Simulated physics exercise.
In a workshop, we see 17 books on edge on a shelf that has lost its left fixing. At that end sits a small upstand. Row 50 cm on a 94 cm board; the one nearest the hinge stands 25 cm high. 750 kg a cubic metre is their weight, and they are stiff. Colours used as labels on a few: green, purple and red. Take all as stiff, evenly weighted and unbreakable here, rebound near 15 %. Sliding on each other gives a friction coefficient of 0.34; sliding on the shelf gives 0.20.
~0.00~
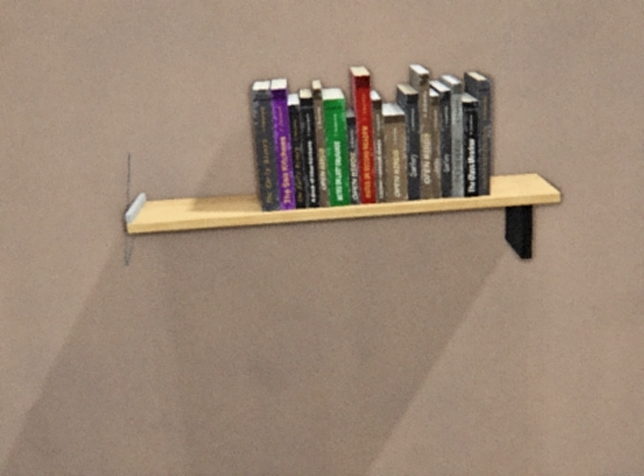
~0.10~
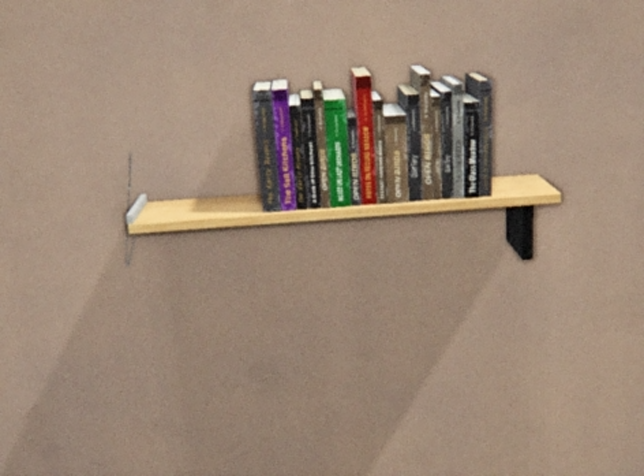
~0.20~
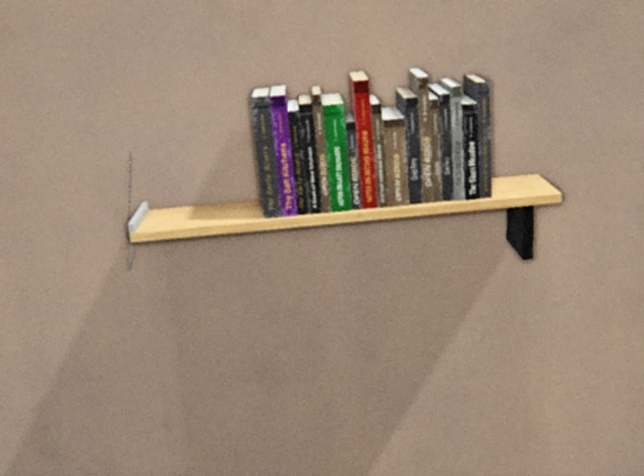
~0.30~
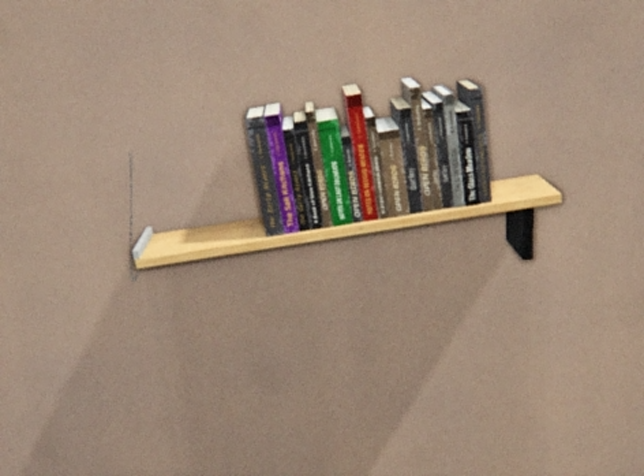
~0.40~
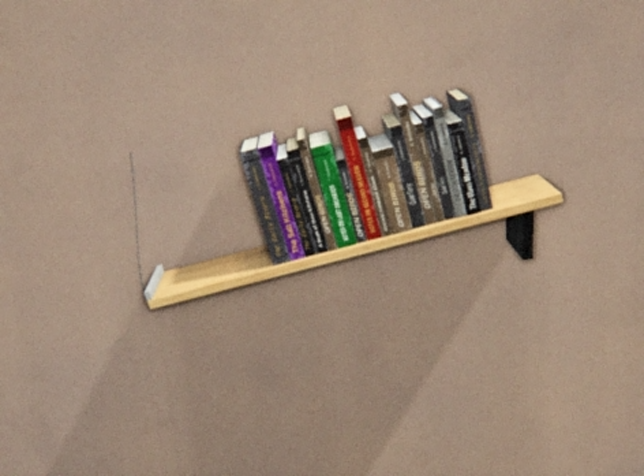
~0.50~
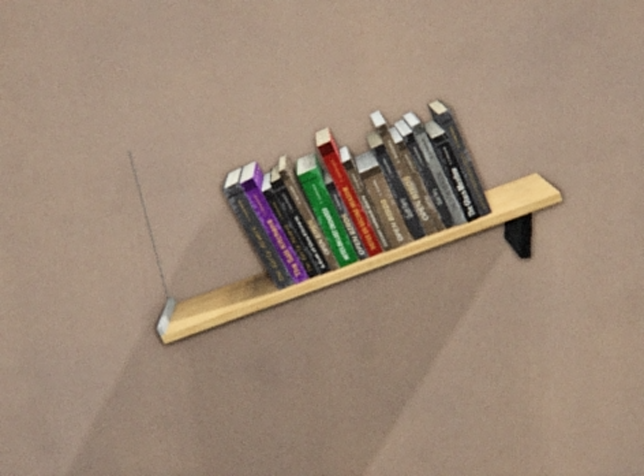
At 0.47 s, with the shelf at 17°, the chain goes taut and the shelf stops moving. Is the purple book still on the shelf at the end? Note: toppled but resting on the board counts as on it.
No.
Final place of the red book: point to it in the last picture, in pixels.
At about (211, 260).
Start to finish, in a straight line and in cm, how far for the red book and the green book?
For red it's roughly 50 cm, and for green it's roughly 50 cm.
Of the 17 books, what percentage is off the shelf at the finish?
Somewhere near 10 in a hundred.
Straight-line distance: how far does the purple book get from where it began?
Straight-line shift: Approx. 145 cm.
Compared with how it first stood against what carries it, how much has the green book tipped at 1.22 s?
I'd put it at roughly 60 degrees away from its starting angle.
After 0.60 s, none of the 17 books off the shelf, 17 disturbed; purple book 26° from how it stood; green book 23° from how it stood.
After 0.76 s, none of the 17 books off the shelf, 17 disturbed; purple book 49° from how it stood; green book 47° from how it stood.
After 0.96 s, none of the 17 books off the shelf, 17 disturbed; purple book on its side; red book 49° from how it stood.
After 1.22 s, 2 of the 17 books off the shelf; purple book upside down; green book on its side.
In the end (1.7 s), 2 of the 17 books off the shelf; purple book on its side; green book 52° from how it stood; red book 52° from how it stood. From the last view, middles, green book near (172, 274).
